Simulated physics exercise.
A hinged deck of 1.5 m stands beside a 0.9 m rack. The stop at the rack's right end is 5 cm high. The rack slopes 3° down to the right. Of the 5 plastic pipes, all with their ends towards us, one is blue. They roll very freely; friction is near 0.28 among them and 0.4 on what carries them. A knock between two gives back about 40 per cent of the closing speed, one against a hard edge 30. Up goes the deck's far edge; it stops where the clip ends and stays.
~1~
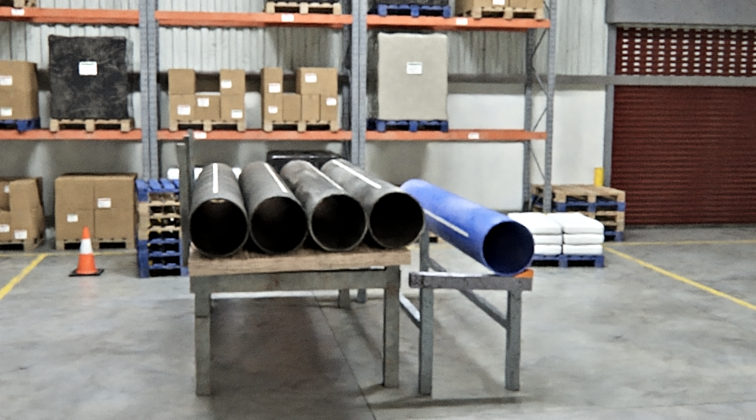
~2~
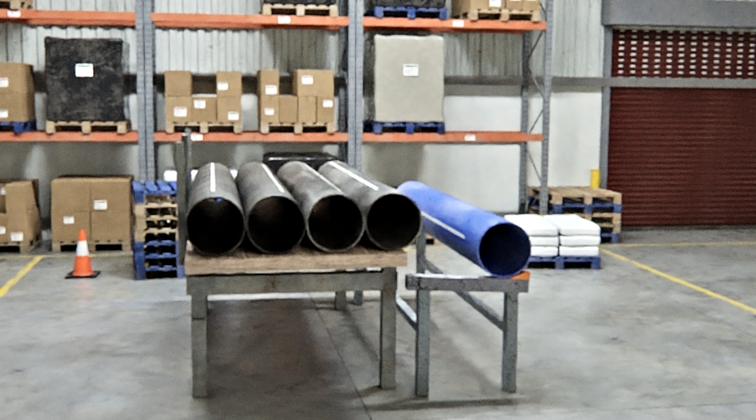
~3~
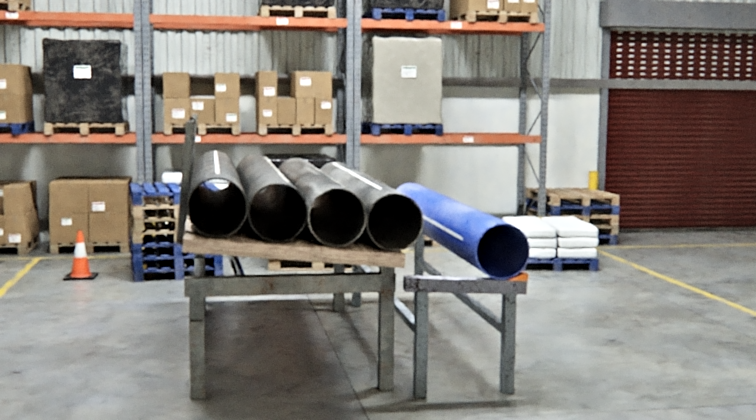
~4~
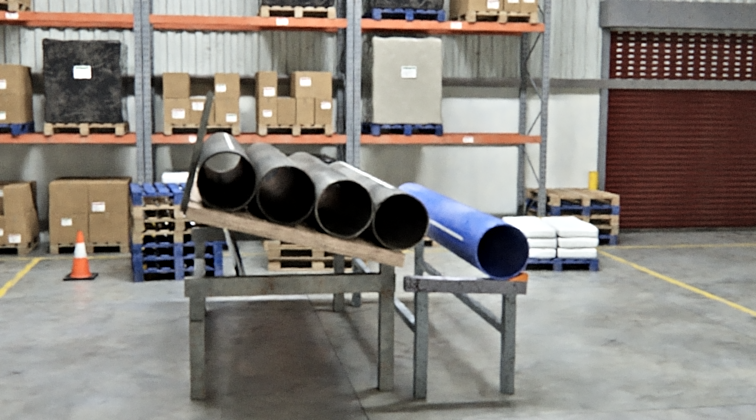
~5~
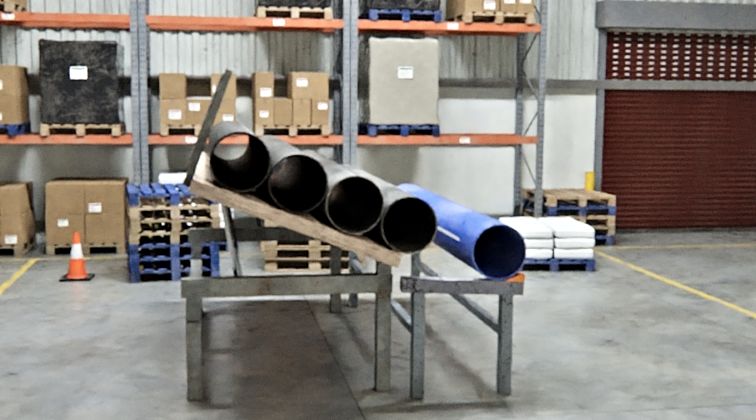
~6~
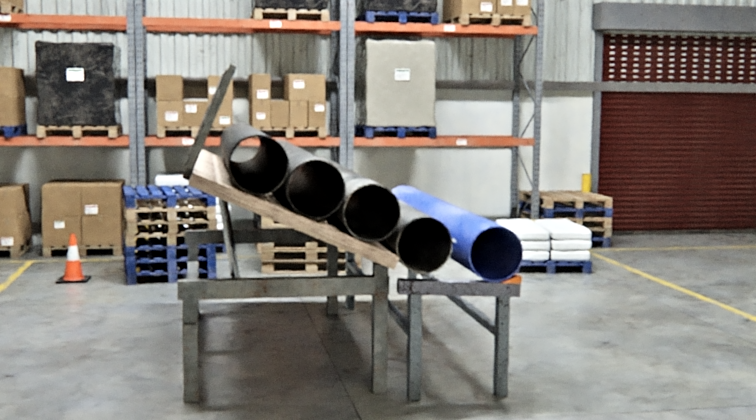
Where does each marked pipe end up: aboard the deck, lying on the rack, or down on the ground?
Blue comes to rest down on the ground.
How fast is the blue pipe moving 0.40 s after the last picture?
Roughly 0.4 m/s.
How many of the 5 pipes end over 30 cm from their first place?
The count is 5.
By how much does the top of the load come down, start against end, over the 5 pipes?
Some 20 cm lower.
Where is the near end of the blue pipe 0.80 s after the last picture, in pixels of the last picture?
At about (540, 254).
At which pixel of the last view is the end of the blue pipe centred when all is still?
Near (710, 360).
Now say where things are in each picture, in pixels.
Blue at (509, 249); deck tilted 2° back; stop top at (532, 272), in the first picture.
Blue at (506, 250); deck tilted 1° back, in the second picture.
Blue at (504, 252); deck tilted 5° to the rack, in the third picture.
Blue at (504, 252); deck tilted 14° to the rack, in the fourth picture.
Blue at (501, 253); deck tilted 21° to the rack, in the fifth picture.
Blue at (497, 255); deck tilted 23° to the rack, in the sixth picture.
Then, 0.4 s after the last picture, blue is on the rack, 10 cm from the rack's far end, rolling right; 0 of 5 over the stop.
Then, 0.8 s after the last picture, blue is beyond the stop and falling; 1 of 5 over the stop.
At rest (9.6 s after the last picture), blue is over the stop, on the ground; 4 of 5 over the stop.
